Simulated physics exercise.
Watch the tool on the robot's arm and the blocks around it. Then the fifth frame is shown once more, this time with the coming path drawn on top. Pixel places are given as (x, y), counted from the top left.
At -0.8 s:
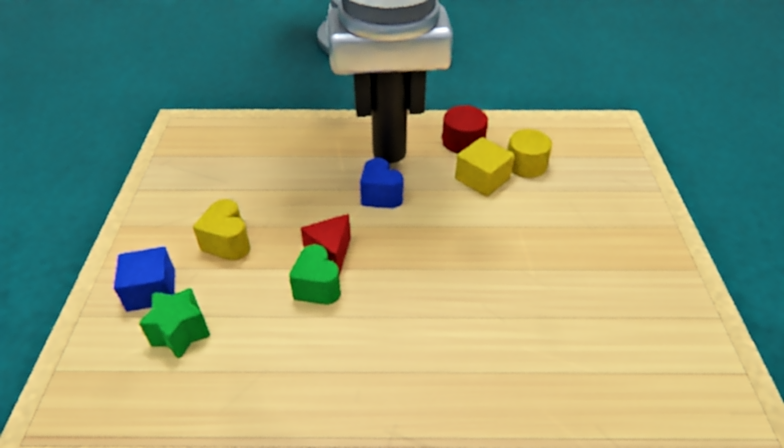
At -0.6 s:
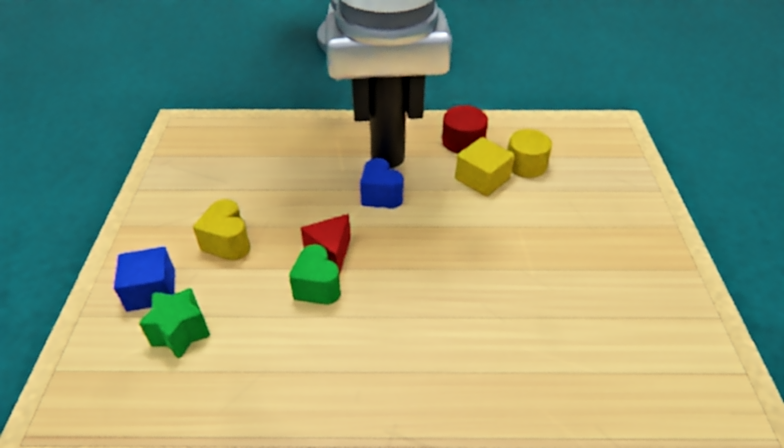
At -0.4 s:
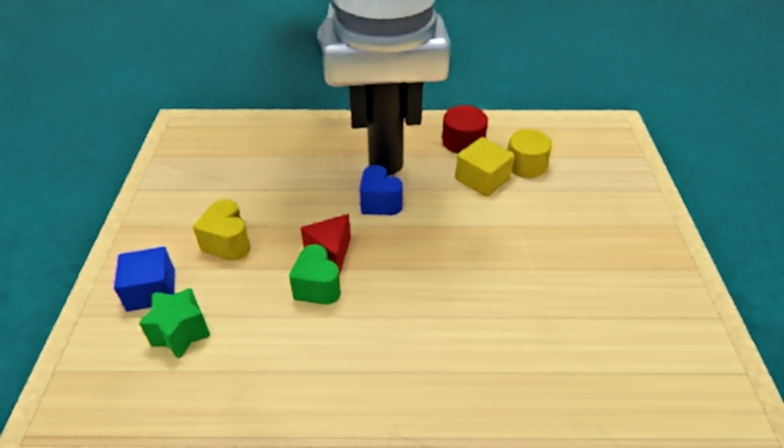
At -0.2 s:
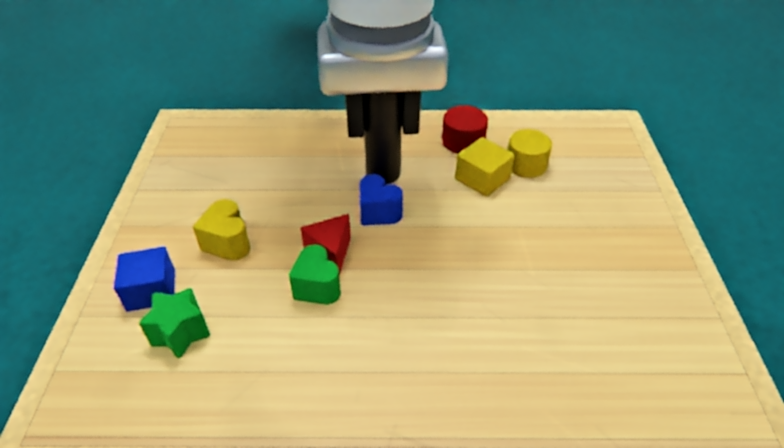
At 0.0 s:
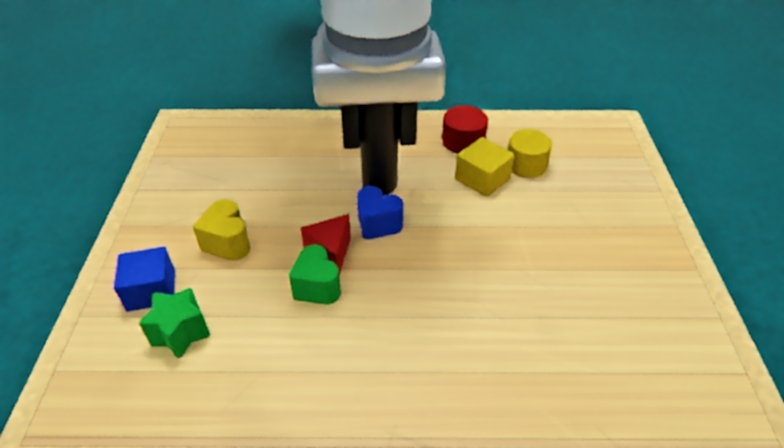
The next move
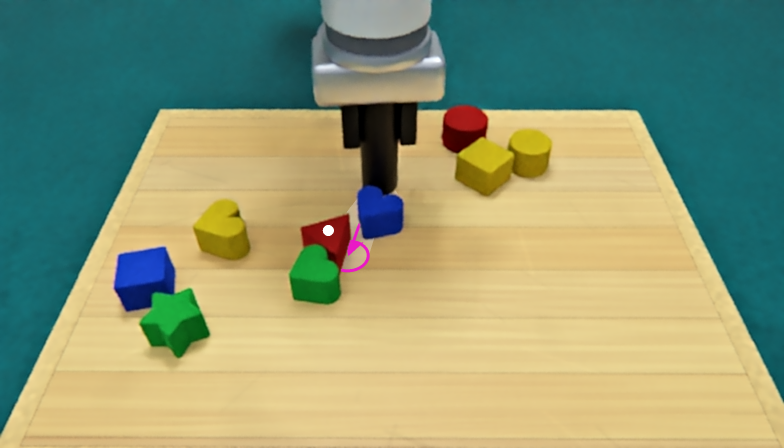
A robot arm with a black tool reaches over the far edge of a pale wooden board on a teal surface, seen from above the near side by a still camera. A blue heart block sits below the tool, with red and yellow blocks to its right and yellow, red, green and blue ones to its left. The tool lowers slightly, then pushes the blue heart a short way nearer, turning it slightly, while the others stay still.
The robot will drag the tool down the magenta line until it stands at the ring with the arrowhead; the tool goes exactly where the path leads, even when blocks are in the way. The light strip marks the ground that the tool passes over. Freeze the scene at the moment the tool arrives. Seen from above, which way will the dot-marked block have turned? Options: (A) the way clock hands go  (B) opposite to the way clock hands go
My pick is A.
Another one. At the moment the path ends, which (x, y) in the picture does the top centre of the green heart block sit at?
About (285, 289).
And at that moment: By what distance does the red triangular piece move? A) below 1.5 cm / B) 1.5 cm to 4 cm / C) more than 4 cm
That would be B.
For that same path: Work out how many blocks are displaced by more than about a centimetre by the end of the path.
The way I see it, the answer is three or more.
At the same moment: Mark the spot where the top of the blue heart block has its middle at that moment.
I'd place it at (383, 238), taking the centre of its top.
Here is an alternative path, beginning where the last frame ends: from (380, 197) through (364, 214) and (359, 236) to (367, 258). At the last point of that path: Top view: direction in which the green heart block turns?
Seen from above, counterclockwise.
The line goes from (380, 197) via (360, 223), ending at (349, 256); the dot is on the red triangular piece.
The first path, step by step. Halfway along, tool (359, 211); blue heart block (377, 221), turned 65° anticlockwise.
At the end, tool (348, 243); green heart block (285, 289), turned 25° anticlockwise; red triangular piece (305, 256), turned 30° clockwise; blue heart block (383, 238), turned 110° anticlockwise.
